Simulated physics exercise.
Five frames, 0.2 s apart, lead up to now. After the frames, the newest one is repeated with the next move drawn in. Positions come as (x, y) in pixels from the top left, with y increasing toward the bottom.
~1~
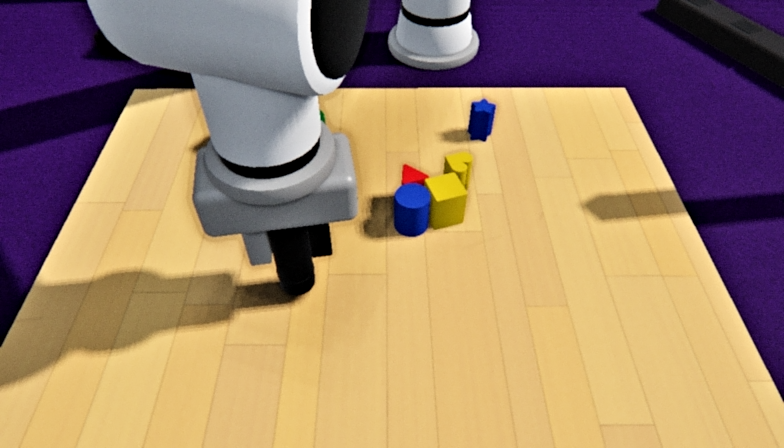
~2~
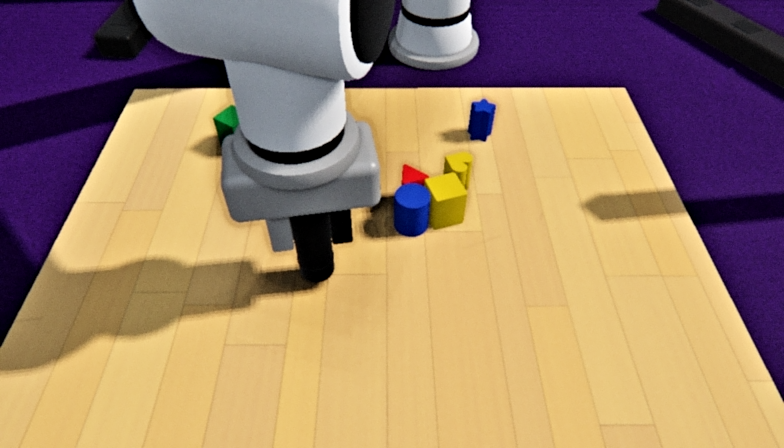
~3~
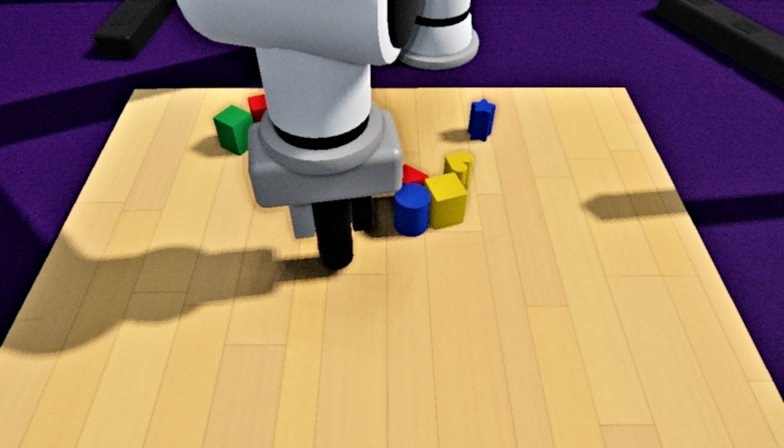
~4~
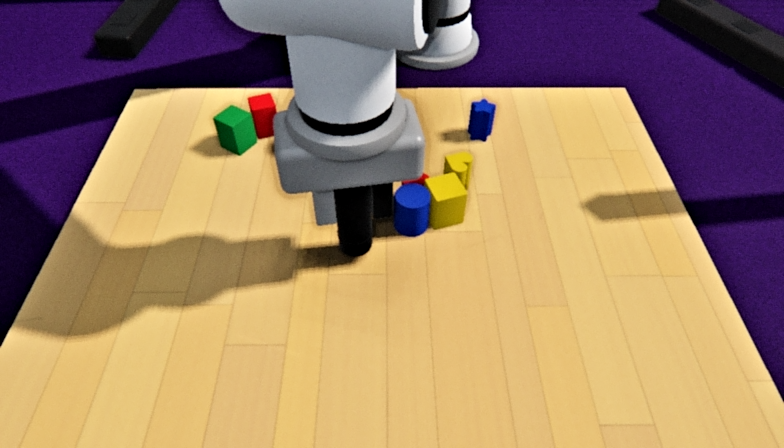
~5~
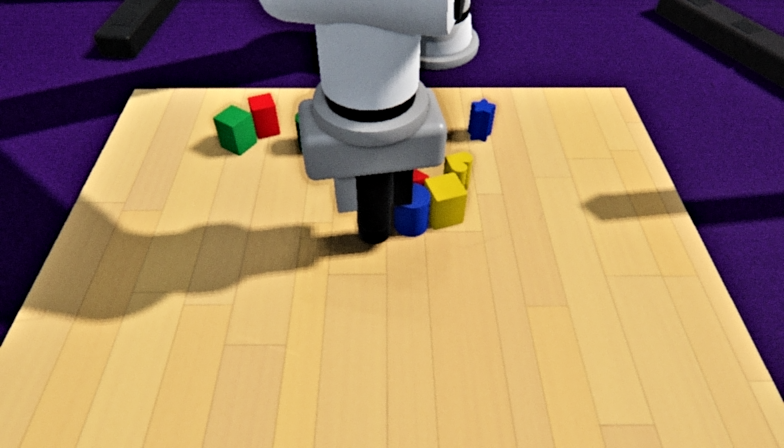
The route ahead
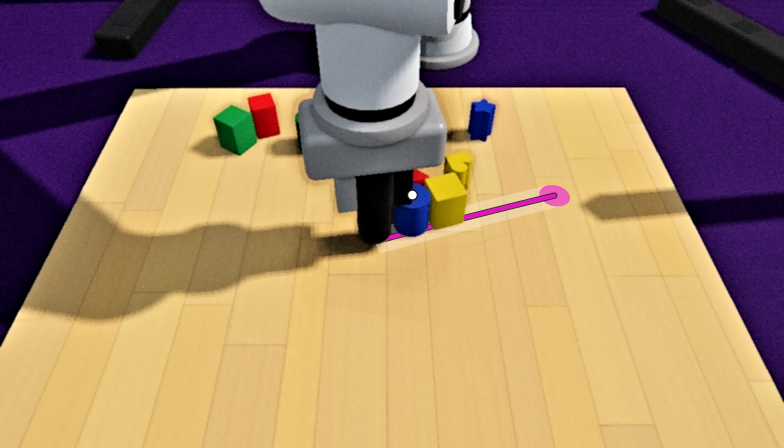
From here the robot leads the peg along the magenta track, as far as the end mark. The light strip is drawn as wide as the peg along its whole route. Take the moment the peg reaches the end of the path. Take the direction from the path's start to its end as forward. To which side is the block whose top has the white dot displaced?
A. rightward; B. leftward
Option B.
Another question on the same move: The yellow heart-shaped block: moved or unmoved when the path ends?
By the last moment, the yellow heart-shaped block will have left its place.
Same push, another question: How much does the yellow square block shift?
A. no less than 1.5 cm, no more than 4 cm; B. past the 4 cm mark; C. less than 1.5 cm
It's B.
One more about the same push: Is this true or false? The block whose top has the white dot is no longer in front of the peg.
That claim is true.
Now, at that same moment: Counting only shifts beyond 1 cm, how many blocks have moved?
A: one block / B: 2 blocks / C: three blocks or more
Letter C.
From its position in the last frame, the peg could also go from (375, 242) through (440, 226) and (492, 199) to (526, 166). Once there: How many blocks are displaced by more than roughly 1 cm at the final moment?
3 or more.
Drawn move, from (375, 242) directly to (555, 196); the dot is on the blue disc.
On the path given first. One third of the way, peg at (439, 216); blue disc at (458, 175); yellow square block at (492, 176), turned 25° clockwise; yellow heart-shaped block at (463, 155), turned 30° anticlockwise.
Two thirds of the way, peg at (500, 201); blue disc at (471, 163); yellow square block at (529, 163), turned 20° clockwise; yellow heart-shaped block at (466, 144), turned 65° anticlockwise.
At the end, peg at (557, 187); red triangular piece still; blue disc at (471, 163); yellow square block at (556, 145), turned 70° anticlockwise; yellow heart-shaped block at (466, 144), turned 65° anticlockwise.
